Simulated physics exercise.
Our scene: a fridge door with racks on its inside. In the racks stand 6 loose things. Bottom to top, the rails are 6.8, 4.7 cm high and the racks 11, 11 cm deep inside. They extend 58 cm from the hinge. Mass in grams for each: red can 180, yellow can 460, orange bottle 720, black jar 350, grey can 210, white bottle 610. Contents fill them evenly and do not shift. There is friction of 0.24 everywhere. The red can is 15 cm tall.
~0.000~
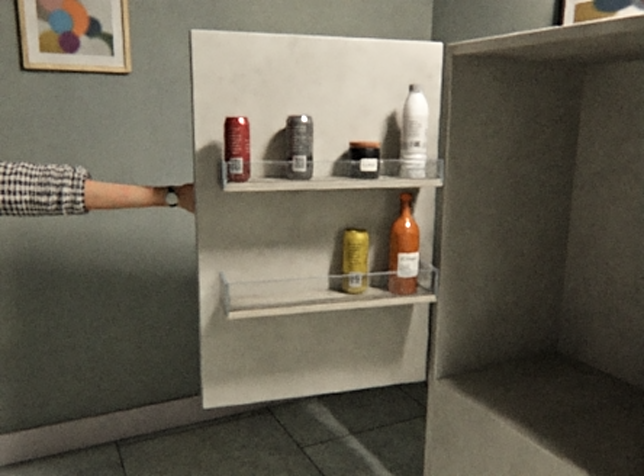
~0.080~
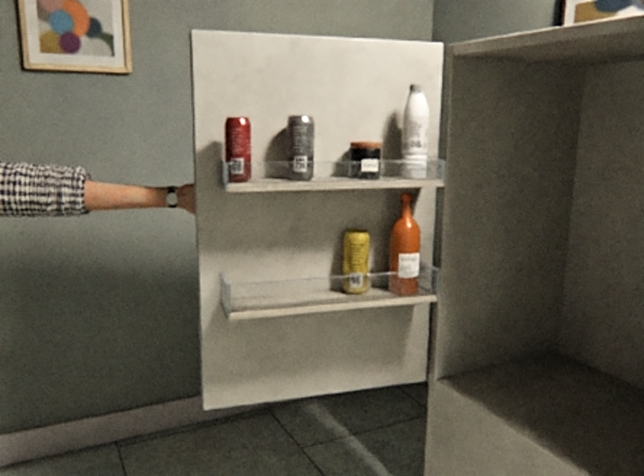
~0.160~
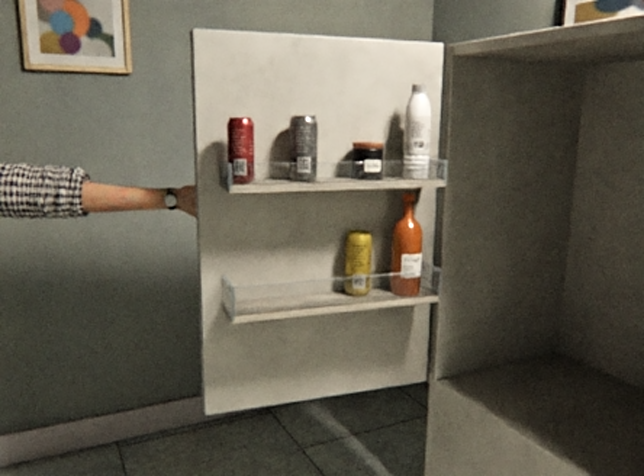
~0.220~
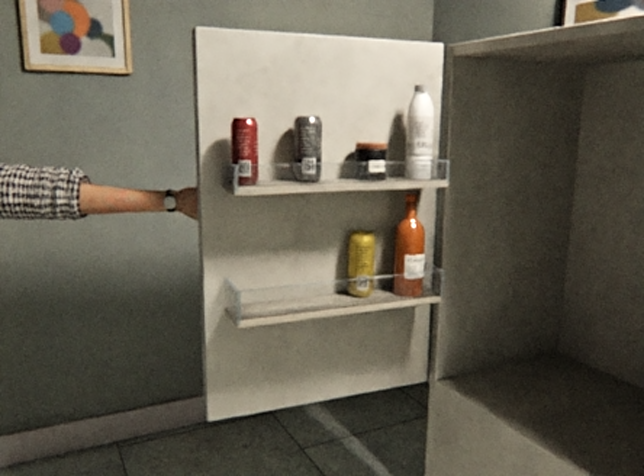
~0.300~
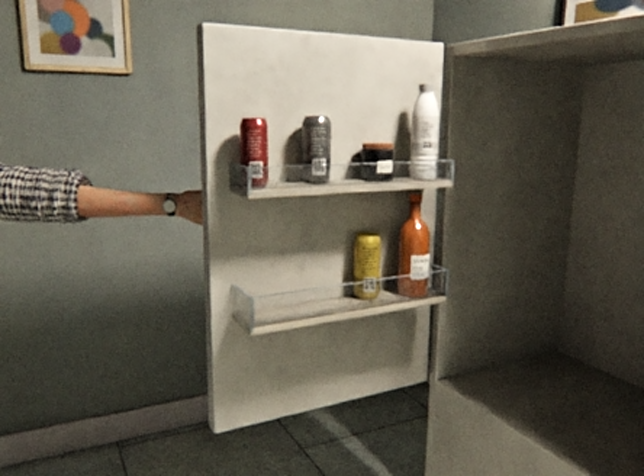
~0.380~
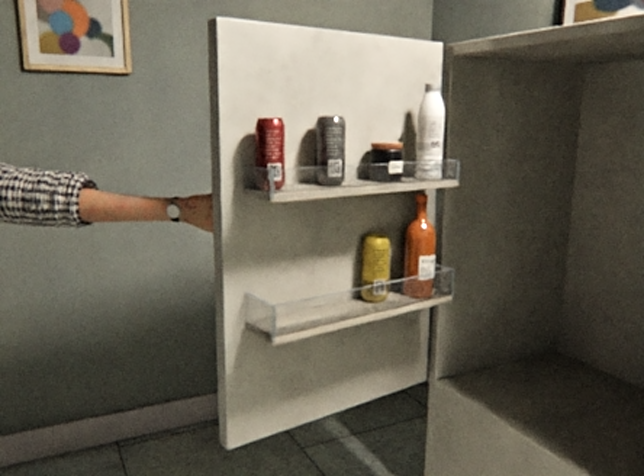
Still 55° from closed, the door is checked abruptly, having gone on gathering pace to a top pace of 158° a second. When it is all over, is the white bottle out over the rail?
In the end the white bottle is still racked.
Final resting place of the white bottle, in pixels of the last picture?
It comes to rest near (456, 132).
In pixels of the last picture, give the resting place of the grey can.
You'll see it about at (399, 154) in the last picture.
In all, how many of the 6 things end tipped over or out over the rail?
It adds up to 1.
After 0.58 s, door 55° open; red can slid 2 cm.
After 0.68 s, door 55° open; red can leaning 41°; grey can leaning 15°; yellow can slid 4 cm.
After 0.78 s, door 55° open; red can on its side; grey can leaning 13°; yellow can slid 4 cm.
At rest (2.8 s), tipped over in the racks, red can; the other 5 in place, give or take 5 cm. In the last view, white bottle near (456, 132).
